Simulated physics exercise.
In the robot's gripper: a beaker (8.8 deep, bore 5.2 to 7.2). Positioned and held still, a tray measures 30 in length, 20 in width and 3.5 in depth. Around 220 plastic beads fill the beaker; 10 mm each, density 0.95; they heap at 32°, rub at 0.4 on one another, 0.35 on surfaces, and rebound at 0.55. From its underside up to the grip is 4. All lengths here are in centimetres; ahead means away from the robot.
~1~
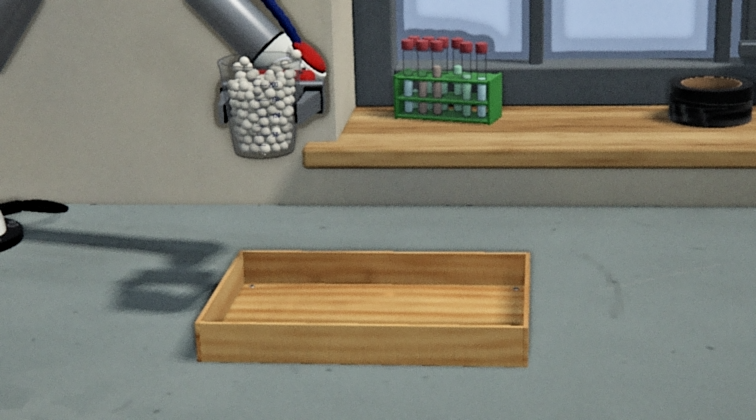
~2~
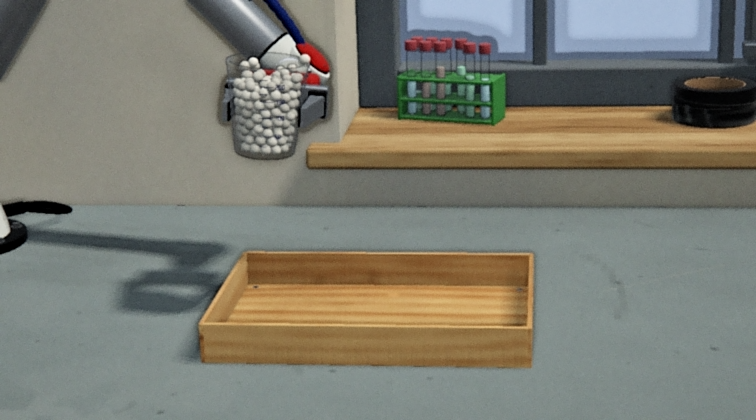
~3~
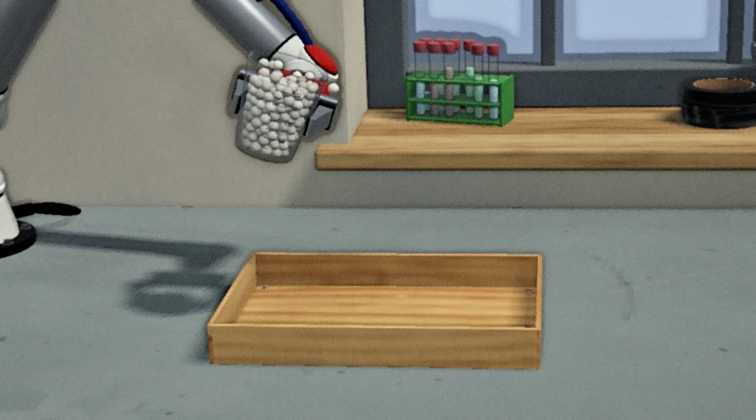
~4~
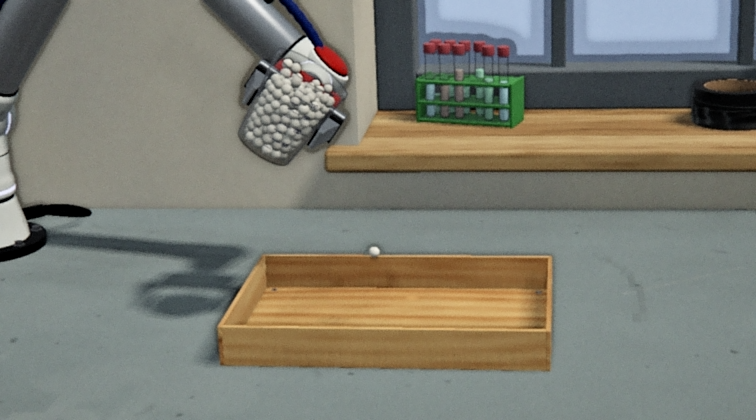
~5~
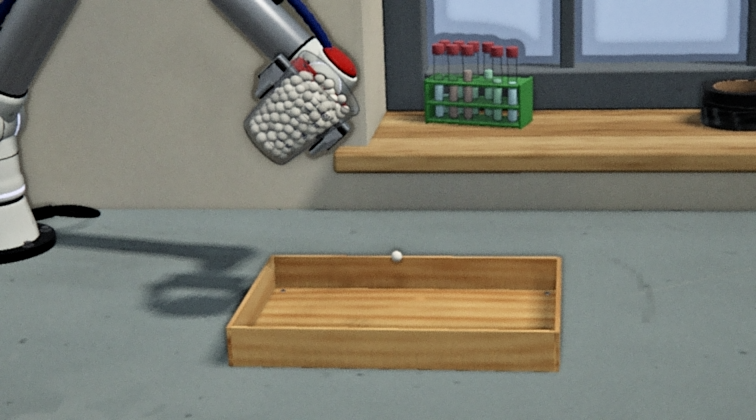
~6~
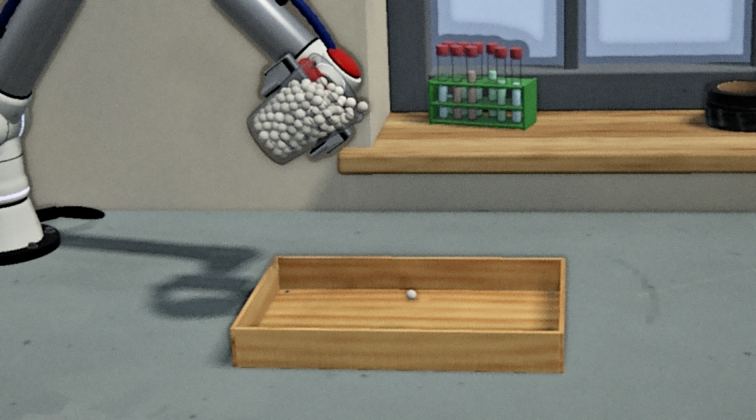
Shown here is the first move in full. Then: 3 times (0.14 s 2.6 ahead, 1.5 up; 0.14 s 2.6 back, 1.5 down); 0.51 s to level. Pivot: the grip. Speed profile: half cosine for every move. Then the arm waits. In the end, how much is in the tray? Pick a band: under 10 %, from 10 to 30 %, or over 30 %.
From 10 to 30 %.
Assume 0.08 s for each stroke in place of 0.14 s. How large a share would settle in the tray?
Estimate: Near 50 per cent.
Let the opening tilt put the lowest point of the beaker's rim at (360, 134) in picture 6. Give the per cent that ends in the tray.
50 %.
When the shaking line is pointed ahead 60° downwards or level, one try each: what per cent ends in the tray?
Try one gives about 0 in a hundred, try two about 15 in a hundred.
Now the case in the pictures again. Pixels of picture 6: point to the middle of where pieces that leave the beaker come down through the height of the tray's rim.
Around (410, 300).
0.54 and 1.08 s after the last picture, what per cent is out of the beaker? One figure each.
Estimates in order: Close to 15, close to 20.
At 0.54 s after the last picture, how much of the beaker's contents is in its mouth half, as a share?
Mouth half share: Roughly 50 %.
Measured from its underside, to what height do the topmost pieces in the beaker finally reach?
Roughly 8.5 cm.
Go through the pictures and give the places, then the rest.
Beaker middle at (262, 107), level; upper third of the load around (261, 84), from x 230 to 295, top at y 55; 223 in the beaker, in the first frame.
Beaker middle at (266, 108), tilted 5° forward; upper third of the load around (266, 85), from x 240 to 305, top at y 60, in the second frame.
Beaker middle at (276, 110), tilted 19° forward; upper third of the load around (278, 89), from x 245 to 335, top at y 65; 222 in the beaker, 1 in flight or on a rim, in the third frame.
Beaker middle at (287, 112), tilted 35° forward; upper third of the load around (289, 93), from x 250 to 375, top at y 65; 222 in the beaker, 1 in the tray, in the fourth frame.
Beaker middle at (296, 113), tilted 49° forward; upper third of the load around (301, 96), from x 255 to 395, top at y 75; 222 in the beaker, 1 in the tray, in the fifth frame.
Beaker middle at (300, 115), tilted 54° forward; upper third of the load around (305, 99), from x 260 to 410, top at y 85; 222 in the beaker, 1 in the tray, in the sixth frame.
Then, 0.54 s later, tilted 54° forward, highest piece 24 above the table; 194 in the beaker, 14 in the tray, 15 in flight or on a rim.
Then, 1.08 s later, tilted 29° forward, highest piece 25 above the table; 179 in the beaker, 44 in the tray.
Then, 1.55 s later, level, highest piece 26 above the table; 179 in the beaker, 44 in the tray.
Then, 2.60 s later, level, highest piece 26 above the table; 179 in the beaker, 44 in the tray.
At rest, 179 in the beaker, 44 in the tray. That is 20 % in the tray.
